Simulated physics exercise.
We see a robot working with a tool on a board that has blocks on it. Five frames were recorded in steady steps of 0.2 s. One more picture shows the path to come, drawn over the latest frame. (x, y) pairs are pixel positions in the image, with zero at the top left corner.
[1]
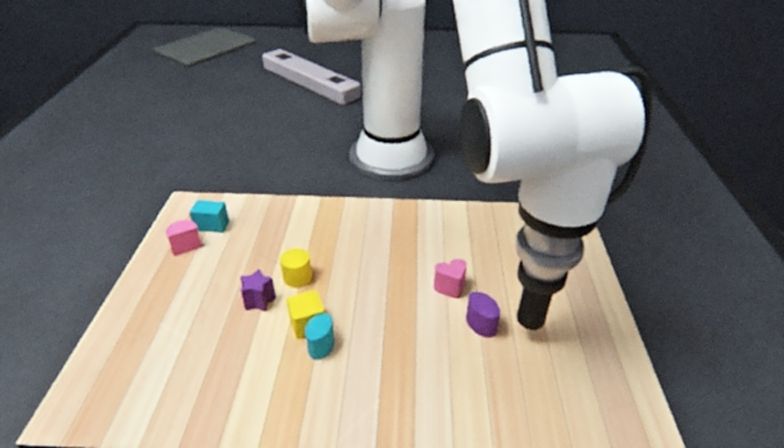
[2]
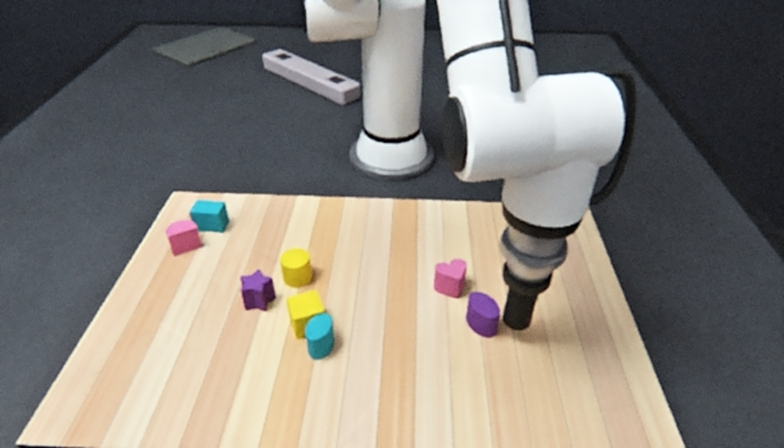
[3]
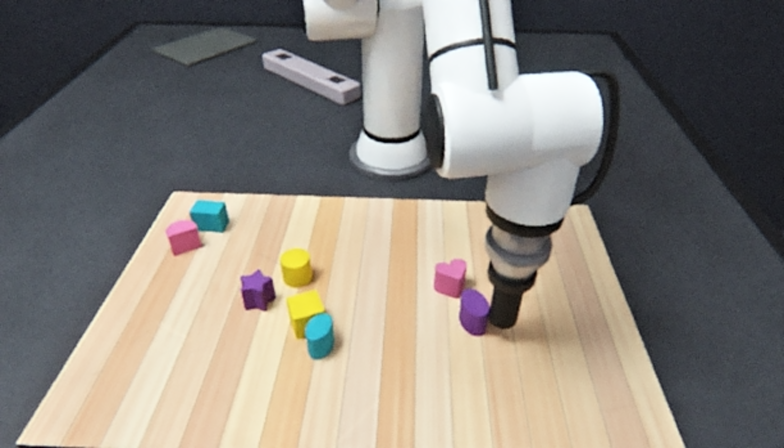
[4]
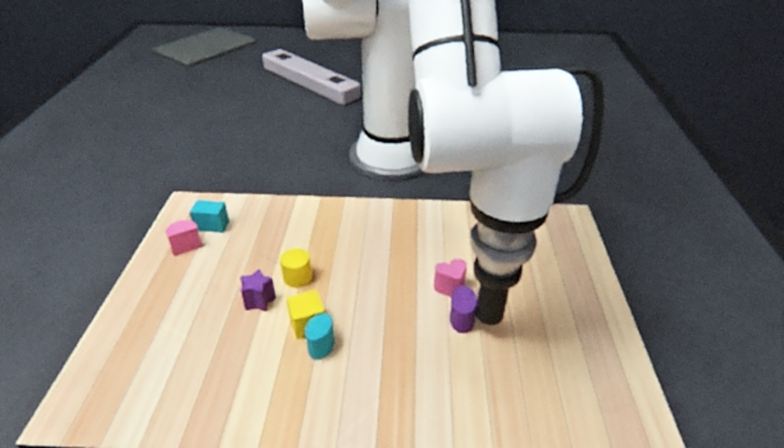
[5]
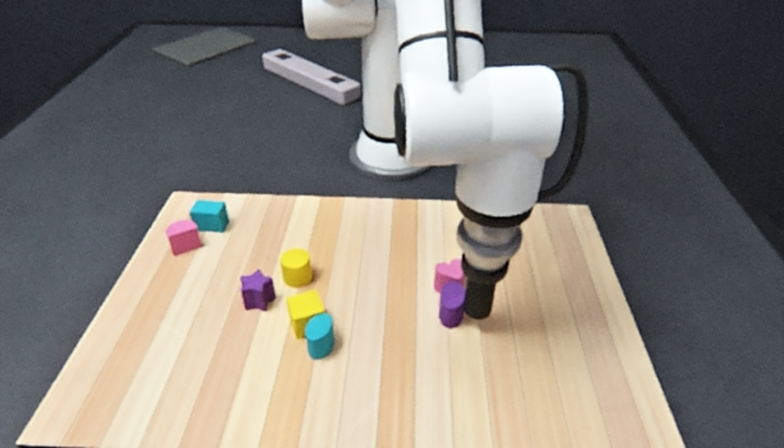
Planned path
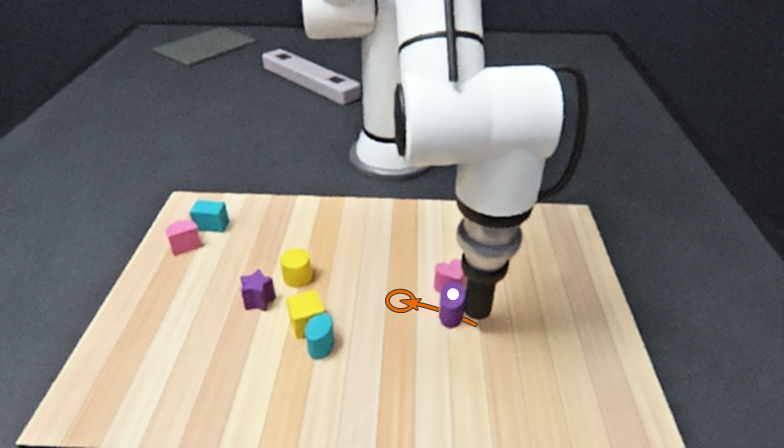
A white robot arm moves its black-tipped tool left across a wooden board, reaches the purple elliptical block and pushes it left, close to the pink heart block, while the other coloured blocks stay still.
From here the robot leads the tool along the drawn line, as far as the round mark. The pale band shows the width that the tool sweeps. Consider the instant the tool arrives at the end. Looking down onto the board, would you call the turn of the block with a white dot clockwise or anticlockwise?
From the top: Clockwise.
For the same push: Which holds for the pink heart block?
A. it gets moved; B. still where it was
Answer: B.
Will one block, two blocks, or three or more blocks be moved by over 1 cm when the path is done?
One moves.
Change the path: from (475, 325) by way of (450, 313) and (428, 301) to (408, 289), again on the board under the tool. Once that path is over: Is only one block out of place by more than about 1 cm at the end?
Yes, I think so.
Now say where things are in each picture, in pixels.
The first frame shows lower end of the tool at (531, 320), tops of blocks, pink heart block at (452, 268), purple elliptical block at (484, 304).
The second frame shows tool at (517, 320), blocks as before.
The third frame shows tool at (503, 319), purple elliptical block at (475, 302).
The fourth frame shows tool at (490, 315), purple elliptical block at (464, 299).
The fifth frame shows tool at (477, 310), pink heart block at (452, 268), purple elliptical block at (453, 294).
The drawn path runs from (475, 325) through (451, 314) and (426, 306) to (401, 301); the dot is on the purple elliptical block.
On the path given first. Halfway along, tool at (439, 295); purple elliptical block at (417, 278).
At the end, tool at (401, 286); pink heart block not moved; purple elliptical block at (388, 265), turned 60° clockwise.
